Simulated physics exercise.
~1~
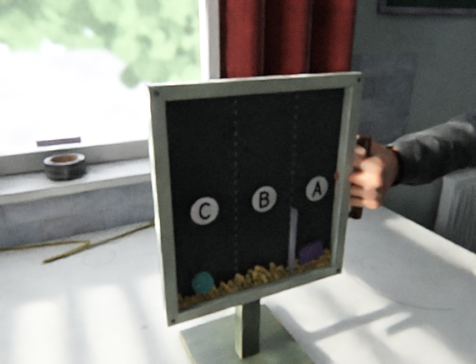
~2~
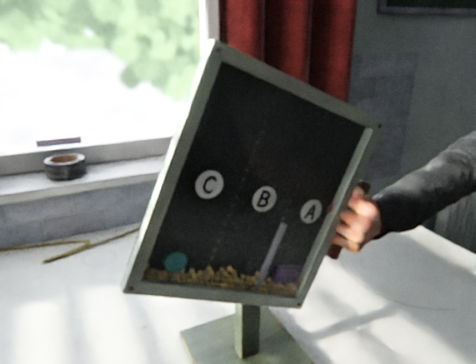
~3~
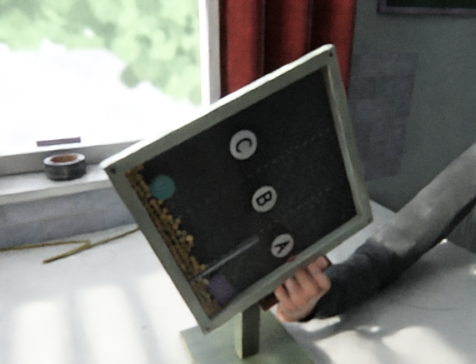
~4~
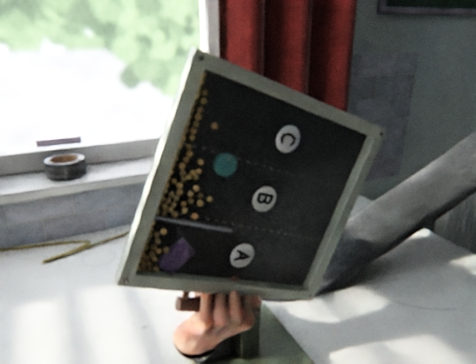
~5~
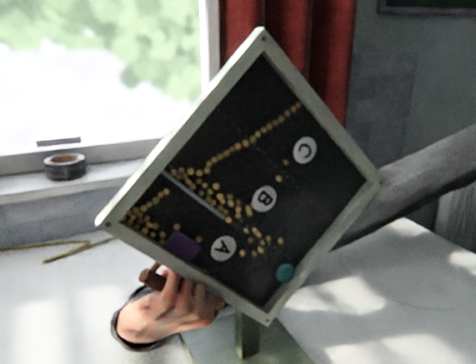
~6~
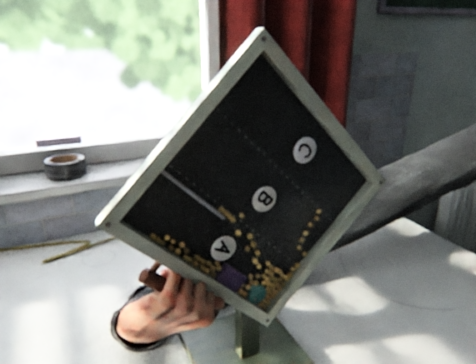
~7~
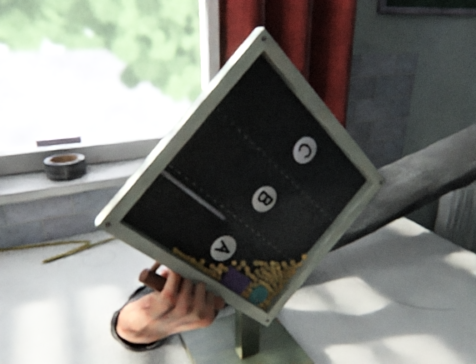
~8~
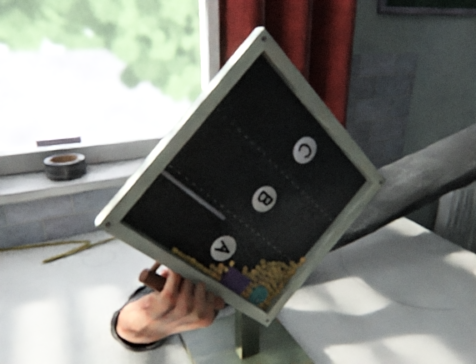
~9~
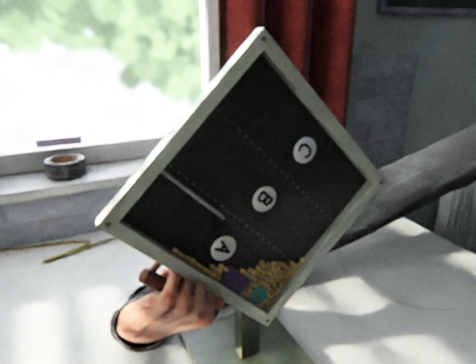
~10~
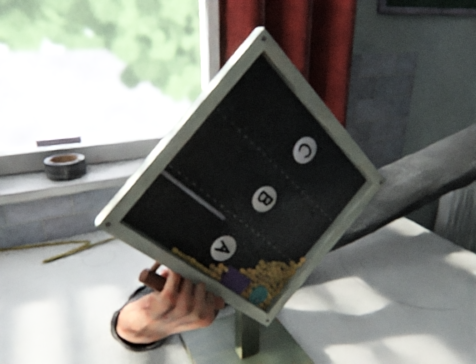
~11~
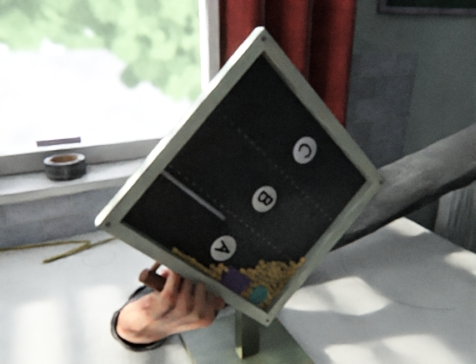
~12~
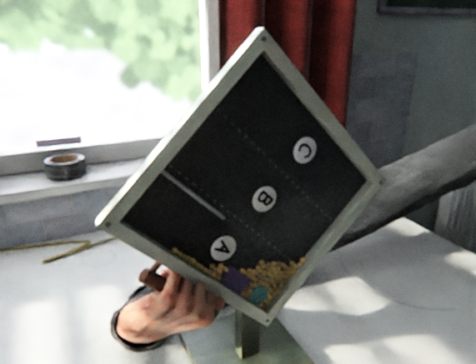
At the start, an upright, clear-fronted box holds chickpeas along its bottom, with a turquoise disc in strip C on the left and a purple block in strip A on the right. A hand grips the right edge and turns the box clockwise, carrying the chickpeas up the left side. As it tips further, they break loose and tumble past the short pale divider, while the disc drops across to the lower right. The hand stops with one corner pointing down, and the block slides toward it. Everything settles there in strip A, the disc beside the block, and stays still.
